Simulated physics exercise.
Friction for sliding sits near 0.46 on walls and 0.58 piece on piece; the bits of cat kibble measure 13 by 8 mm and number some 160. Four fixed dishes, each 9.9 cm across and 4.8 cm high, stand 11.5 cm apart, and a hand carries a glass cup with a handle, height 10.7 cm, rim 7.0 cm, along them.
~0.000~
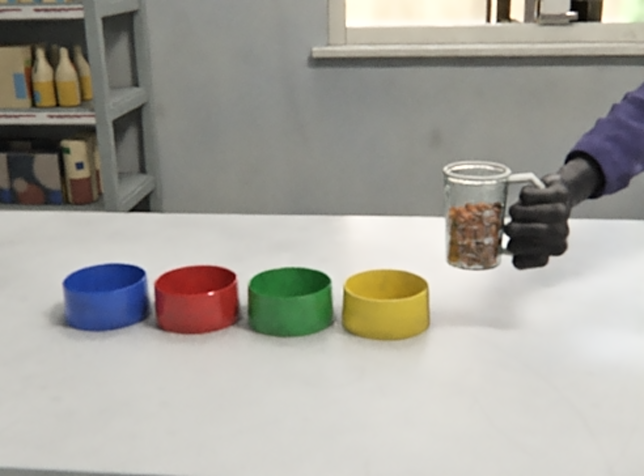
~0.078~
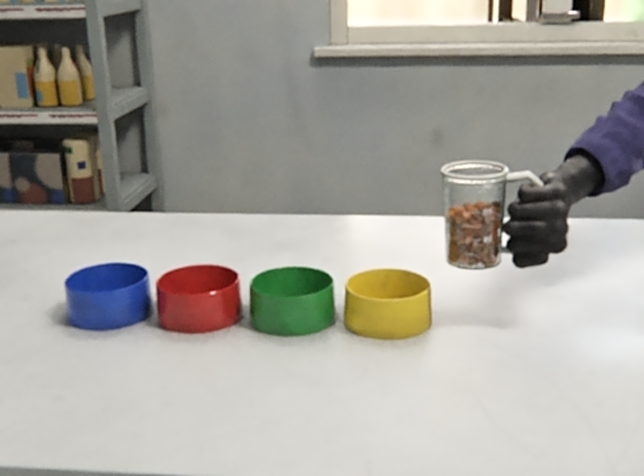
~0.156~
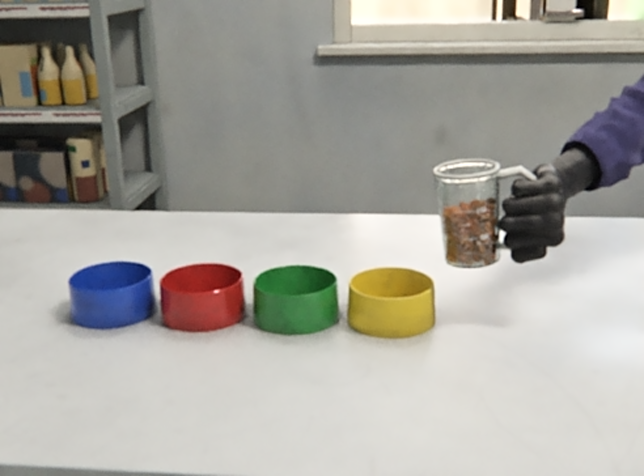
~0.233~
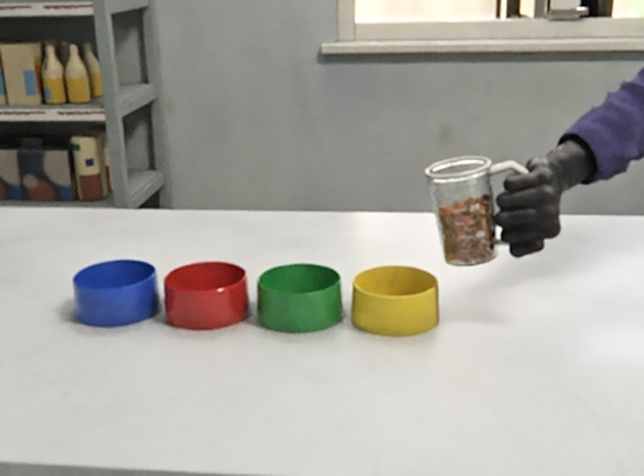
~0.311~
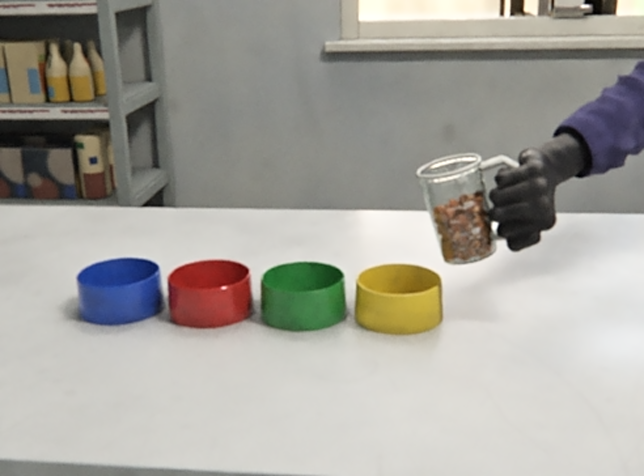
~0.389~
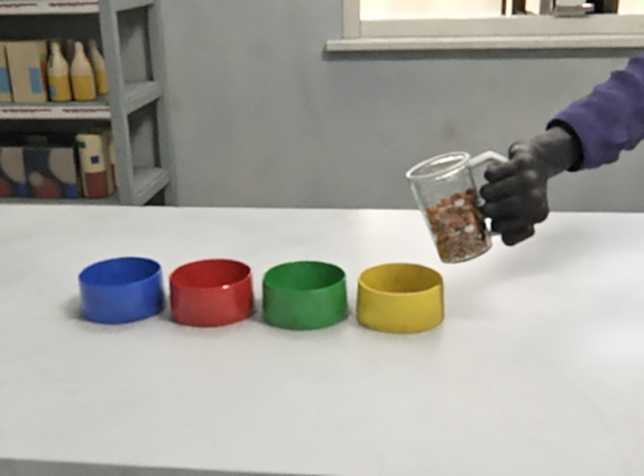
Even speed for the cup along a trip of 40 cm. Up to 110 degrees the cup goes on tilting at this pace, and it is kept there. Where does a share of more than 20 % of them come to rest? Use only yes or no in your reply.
Red dish: Yes; blue dish: Yes; green dish: No; yellow dish: No; counter: No.
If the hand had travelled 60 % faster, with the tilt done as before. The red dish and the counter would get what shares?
Then: Red 0, counter 0.
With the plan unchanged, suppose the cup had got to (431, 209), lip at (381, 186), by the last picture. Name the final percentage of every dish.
In the end red holds 40, blue holds 50, green holds 0, yellow holds 0.
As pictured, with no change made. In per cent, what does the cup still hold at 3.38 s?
Estimate: Around 15 % of the load.
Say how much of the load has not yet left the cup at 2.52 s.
Some 45 per cent of the load.
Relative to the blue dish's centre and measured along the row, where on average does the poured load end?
Roughly 6 cm away, on the larger-x side.
After 1.67 s, tilt 93 degrees; cup holds 100 %.
After 2.52 s, tilt 110 degrees; cup holds 45 %, red 50 %.
After 3.38 s, tilt 110 degrees; cup holds 15 %, red 50 %, blue 25 %.
By 4.5 s all is still; red 50 %, blue 35 %, green 0 %, yellow 0 %, counter 10 %, cup 5 %.
